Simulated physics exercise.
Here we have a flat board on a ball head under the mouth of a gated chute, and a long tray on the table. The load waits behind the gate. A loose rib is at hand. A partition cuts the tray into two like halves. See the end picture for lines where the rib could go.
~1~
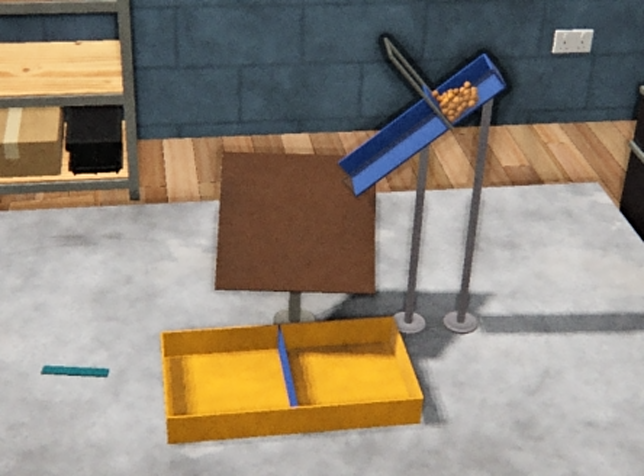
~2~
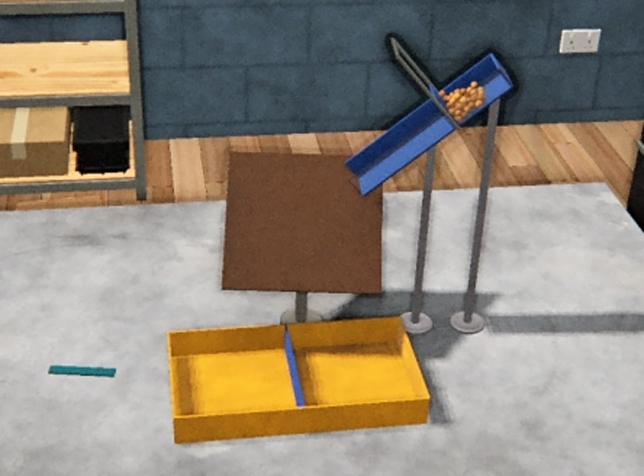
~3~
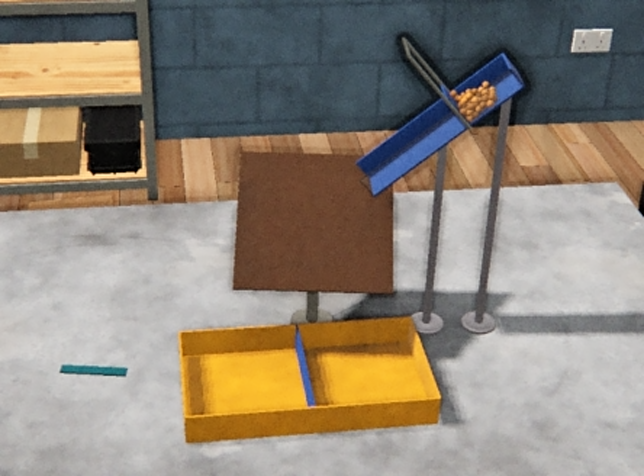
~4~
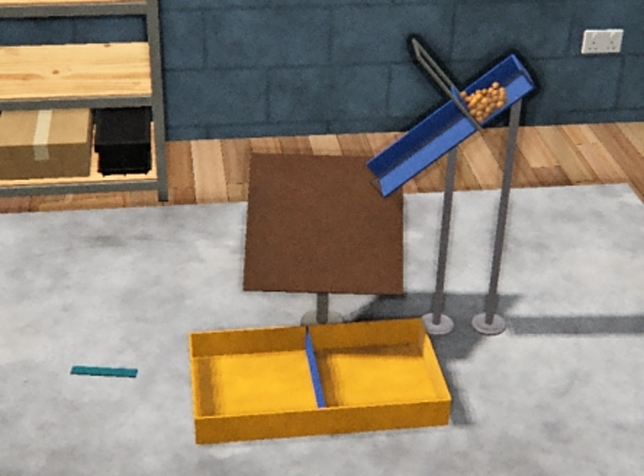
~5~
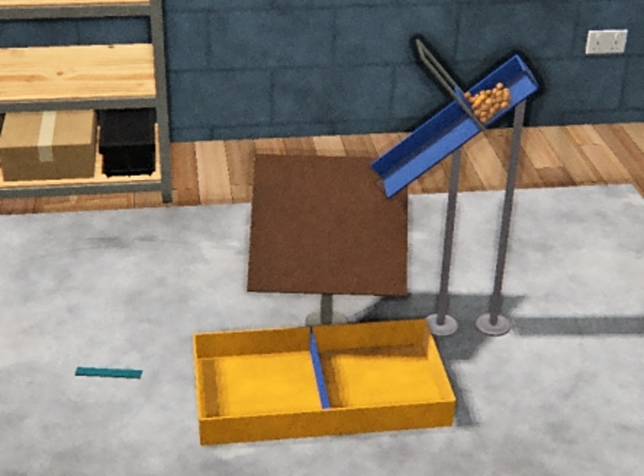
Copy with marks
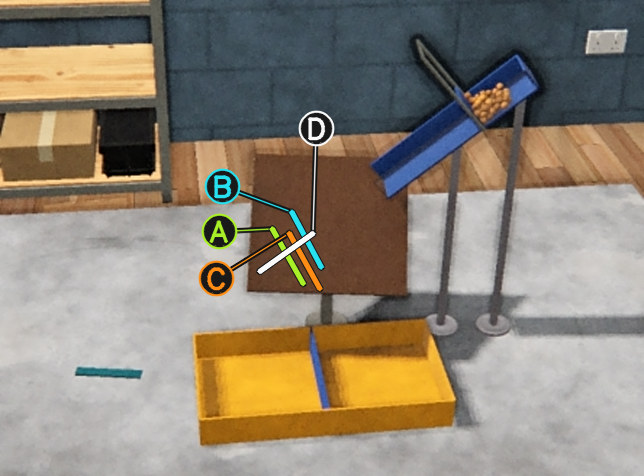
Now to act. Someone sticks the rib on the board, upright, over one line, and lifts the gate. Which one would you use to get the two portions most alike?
Go for A.
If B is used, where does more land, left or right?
More lands on the right.
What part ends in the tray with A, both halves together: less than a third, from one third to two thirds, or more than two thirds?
It is more than two thirds.
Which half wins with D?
Left.
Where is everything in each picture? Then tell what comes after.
In the first frame, load behind the gate at (455, 101), roasted chickpeas; lip of the chute at (354, 188), sloping fairly steeply.
In the second frame, middle of the board at (304, 221), tilted fairly steeply; middle of its low edge at (302, 291); of its high edge at (306, 154).
In the third frame, front corners of the tray at (185, 417) and (440, 398); front end of its middle wall at (315, 407); gate still shut at (447, 96).
In the fourth frame, middle of the load at (483, 102); lip at (382, 189).
In the fifth frame, middle of the load at (487, 103); lip at (386, 190).
On the marked copy, line A from (272, 228) to (303, 283); line B from (291, 212) to (321, 267); line C from (289, 233) to (319, 288); line D from (312, 233) to (259, 271).
If A is chosen, of what is caught, about half in the left half, about half in the right.
If B is chosen, of what is caught, about a quarter in the left half, most in the right.
If C is chosen, of what is caught, a small part in the left half, most in the right.
If D is chosen, of what is caught, nearly all in the left half, a small part in the right.
